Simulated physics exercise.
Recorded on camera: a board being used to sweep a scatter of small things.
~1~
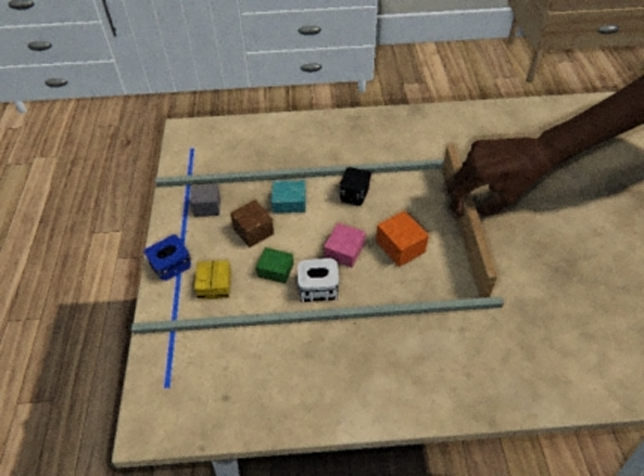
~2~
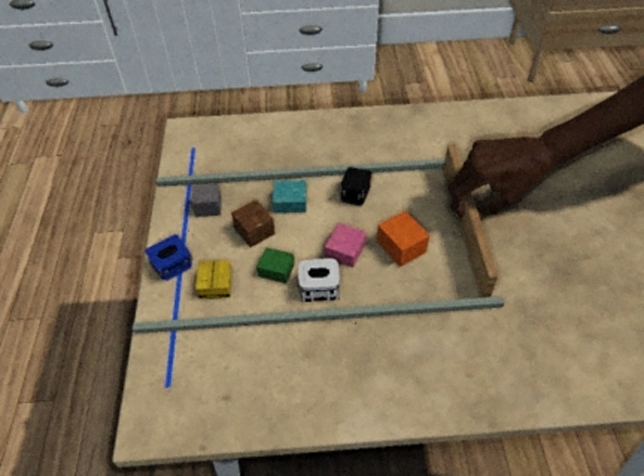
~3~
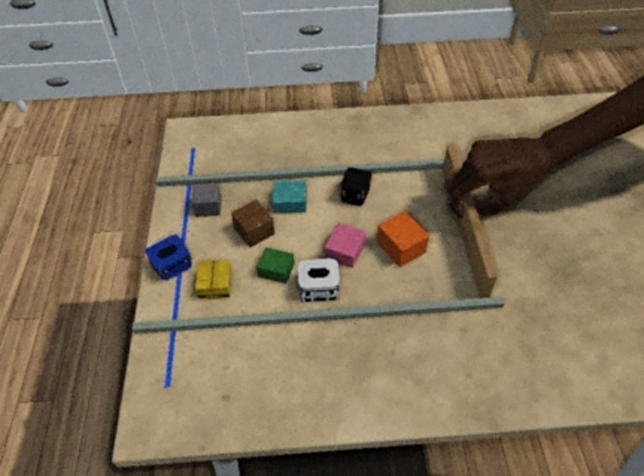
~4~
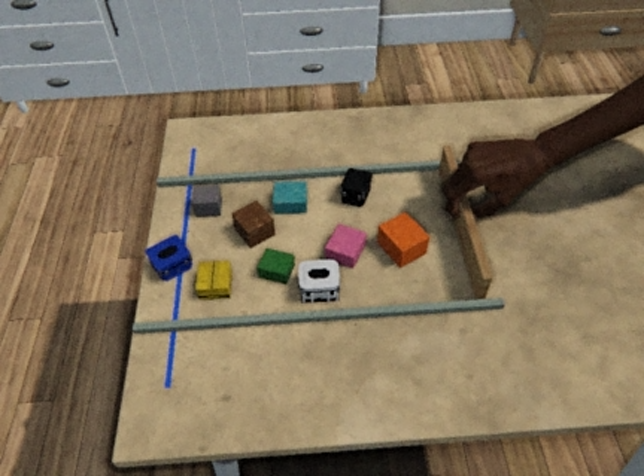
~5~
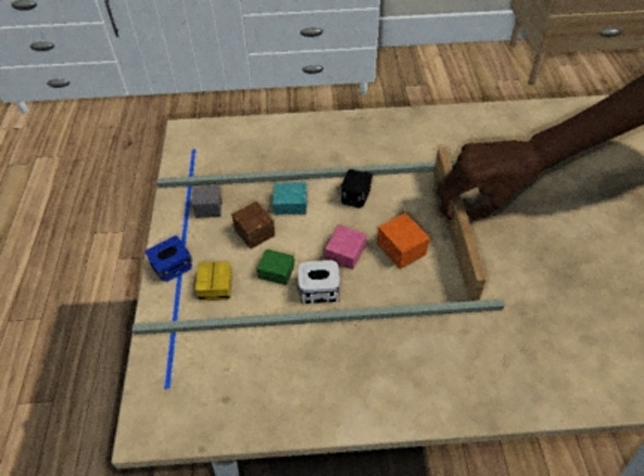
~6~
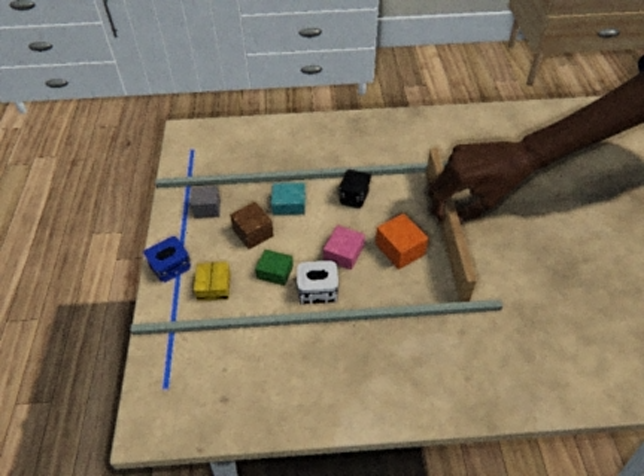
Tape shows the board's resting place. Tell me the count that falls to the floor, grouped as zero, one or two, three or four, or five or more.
Okay, so the number that tips off the end comes to at least five, I'd say.
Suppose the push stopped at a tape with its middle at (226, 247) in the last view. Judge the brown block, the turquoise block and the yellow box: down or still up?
Brown block stays put, turquoise block stays put, yellow box goes off.
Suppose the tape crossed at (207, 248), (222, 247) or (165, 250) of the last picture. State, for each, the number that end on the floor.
3, 2, 7.
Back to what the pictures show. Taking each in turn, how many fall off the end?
All told, 7.
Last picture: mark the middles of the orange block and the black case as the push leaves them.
Final pixels, roughly: (161, 251) for the first, (171, 201) for the other.
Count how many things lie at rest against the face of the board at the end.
Total: 3.
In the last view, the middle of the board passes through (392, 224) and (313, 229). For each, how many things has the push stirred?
That gives 2 for the first and 8 for the second.
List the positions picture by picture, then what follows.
In the first picture, blue case (169, 258); grey block (206, 201); yellow box (213, 280); board (467, 216); tape (182, 248).
In the second picture, grey block (207, 201); green block (276, 265).
In the third picture, yellow box (214, 280); black case (356, 187).
In the fourth picture, blue case (170, 259); orange block (403, 240).
In the fifth picture, grey block (207, 202); pink block (346, 247).
In the sixth picture, blue case (168, 260); grey block (206, 203); yellow box (213, 281); board (448, 220); tape (181, 249).
Soon after, none off yet; blue case at rest near (168, 260); grey block at rest near (206, 203); yellow box at rest near (213, 281).
After that, none off yet; blue case at rest near (168, 260); grey block at rest near (206, 203); yellow box displaced about its own width near (184, 291).
And then, none off yet; blue case displaced about its own width near (138, 258); grey block displaced well along near (155, 205); yellow box tilting well over near (120, 315).
In the end, the number that fall off is five or more; gone, pink block, turquoise block, green block, brown block, yellow box, grey block and blue case.
